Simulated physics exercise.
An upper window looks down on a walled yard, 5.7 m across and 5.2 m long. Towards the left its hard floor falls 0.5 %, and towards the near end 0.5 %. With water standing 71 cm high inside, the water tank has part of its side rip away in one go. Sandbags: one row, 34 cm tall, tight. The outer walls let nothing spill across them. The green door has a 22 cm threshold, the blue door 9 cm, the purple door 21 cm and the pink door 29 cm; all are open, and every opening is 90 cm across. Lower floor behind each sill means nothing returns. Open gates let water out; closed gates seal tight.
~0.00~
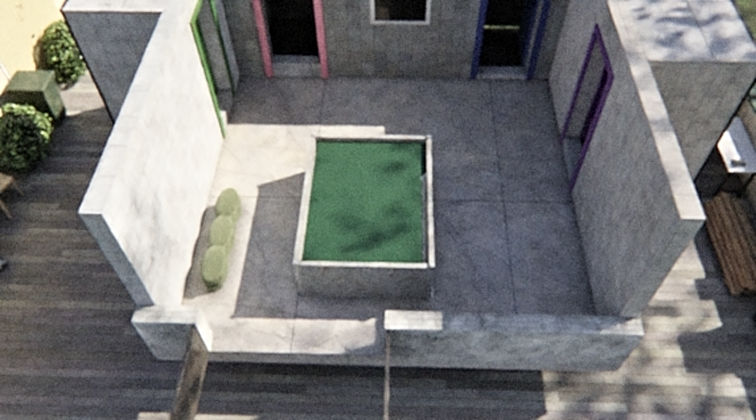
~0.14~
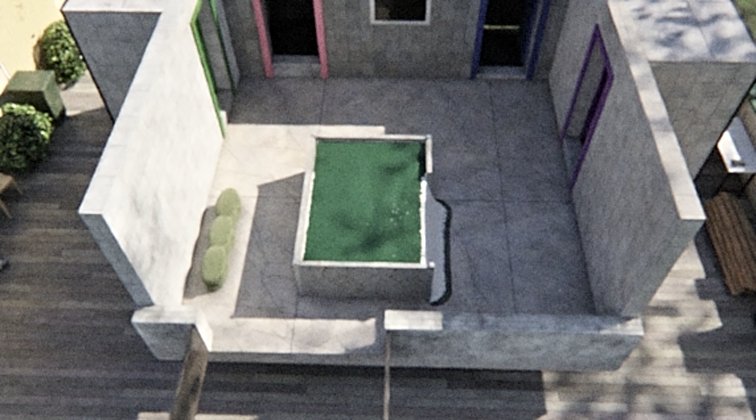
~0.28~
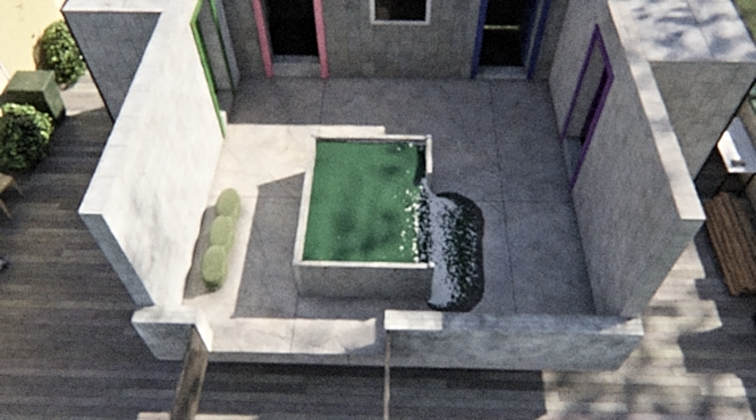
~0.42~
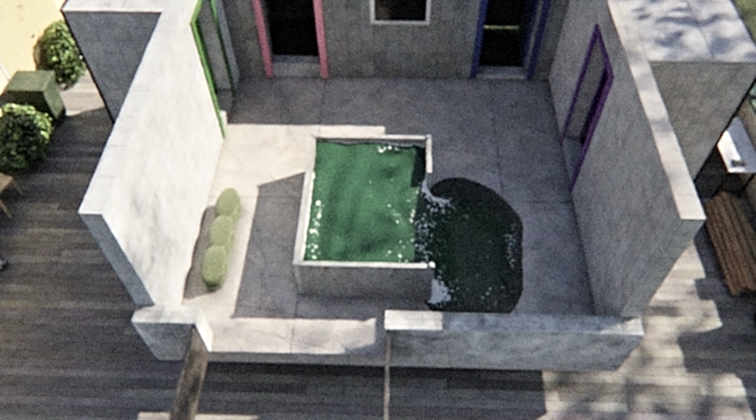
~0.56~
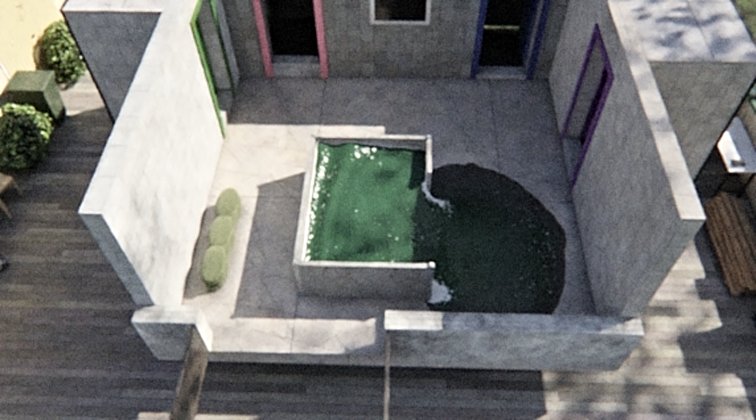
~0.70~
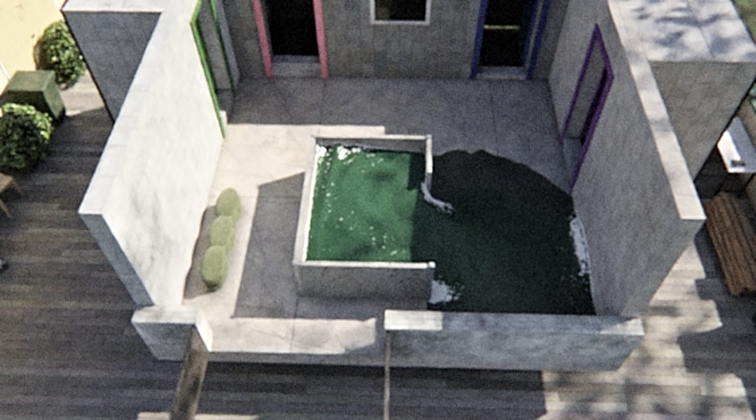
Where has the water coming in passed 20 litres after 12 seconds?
At the green door it has not passed it; at the blue door it has passed it; at the purple door it has not passed it; at the pink door it has not passed it.
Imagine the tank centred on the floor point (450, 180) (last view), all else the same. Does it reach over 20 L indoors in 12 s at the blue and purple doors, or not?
So the blue door tops the limit and the purple door tops the limit.
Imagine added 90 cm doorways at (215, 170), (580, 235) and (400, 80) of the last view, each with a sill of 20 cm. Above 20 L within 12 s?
Per doorway, in order: Insufficient / sufficient / insufficient.
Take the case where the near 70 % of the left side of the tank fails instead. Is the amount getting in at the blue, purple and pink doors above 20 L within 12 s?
Door by door - blue: Within bounds, purple: Within bounds, pink: Within bounds.
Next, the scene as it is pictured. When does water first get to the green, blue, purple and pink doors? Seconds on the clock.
Times: Green 5.0 seconds, blue 2.2 seconds, purple 0.9 seconds, pink 4.0 seconds.
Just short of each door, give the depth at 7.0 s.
Depths in cm: Green 14, blue 13, purple 7, pink 4.
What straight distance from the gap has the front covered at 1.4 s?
That's near 3.4 m in a straight line.
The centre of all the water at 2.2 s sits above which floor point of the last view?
I'd say somewhere around (464, 240).
After 1.4 s water covers 25 % of the floor and is deepest (60 cm) near (595, 343); green door not reached, blue door not reached, purple door 19 cm at the sill, 0 L in, pink door not reached.
After 2.2 s water covers 30 % of the floor and is deepest (42 cm) near (507, 293); green door not reached, blue door 7 cm at the sill, 0 L in, purple door 17 cm at the sill, 0 L in, pink door not reached.
After 3.5 s water covers 60 % of the floor and is deepest (28 cm) near (544, 86); green door not reached, blue door 25 cm at the sill, 55 L in, purple door 15 cm at the sill, 1 L in, pink door not reached.
After 7.0 s water covers 95 % of the floor and is deepest (16 cm) near (207, 206); green door 14 cm at the sill, 0 L in, blue door 13 cm at the sill, 225 L in, purple door 7 cm at the sill, 1 L in, pink door 4 cm at the sill, 0 L in.
After 12.0 s water covers 95 % of the floor and is deepest (15 cm) near (174, 333); green door 10 cm at the sill, 0 L in, blue door 5 cm at the sill, 233 L in, purple door 5 cm at the sill, 1 L in, pink door 10 cm at the sill, 0 L in.
